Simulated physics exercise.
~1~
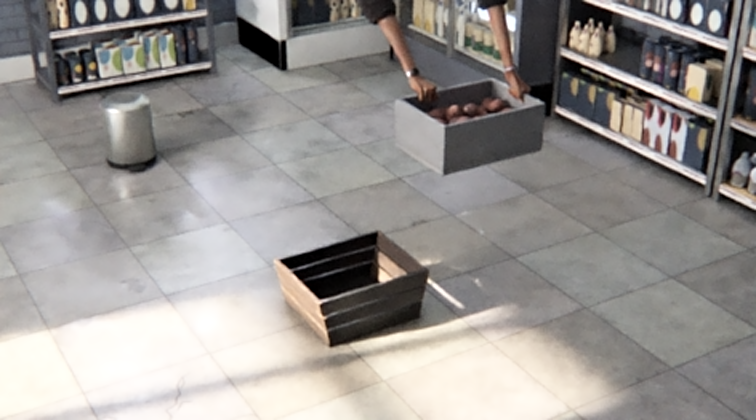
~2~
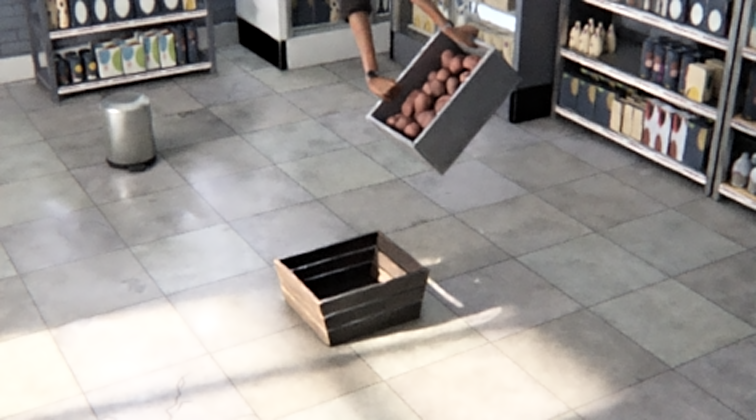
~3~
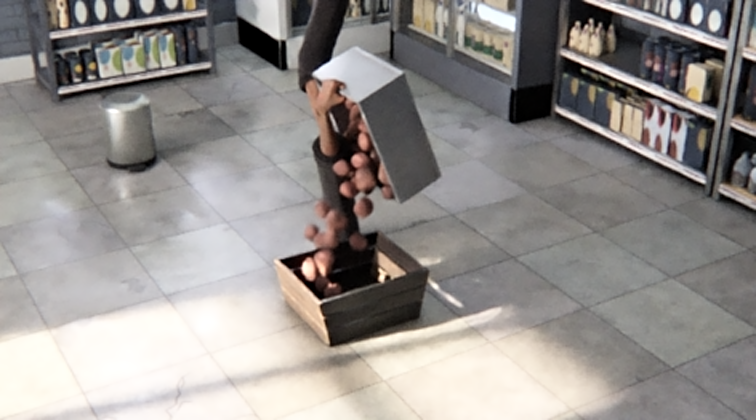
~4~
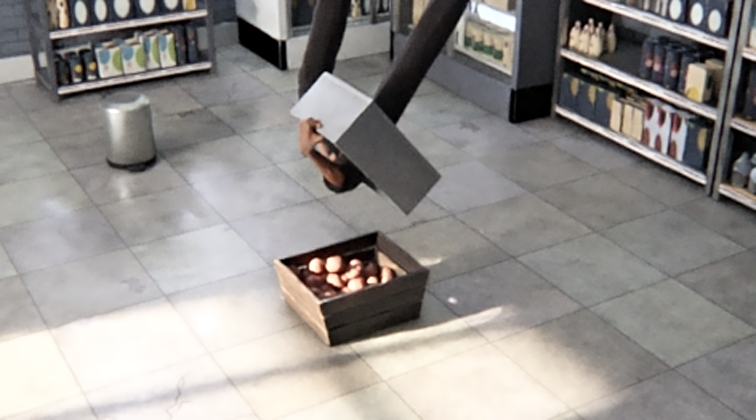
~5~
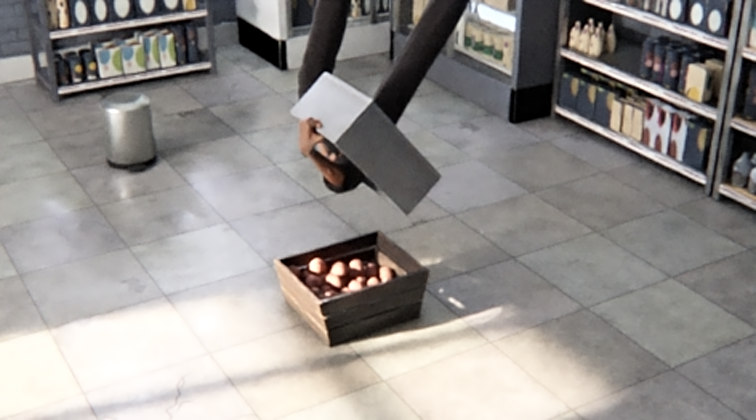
A pair of hands holds a grey crate of round red potatoes above the tiled floor of a shop, seen from above by a still camera. Below it sits a dark, slatted wooden tray, with a small metal bin to the left and stocked shelves along the back and right. The hands tip the crate to the left, and the potatoes show in a heap inside. Turned further, it spills them in a stream into the tray. The crate ends tilted steeply, held still above the tray, where the potatoes lie, with none seen on the floor.
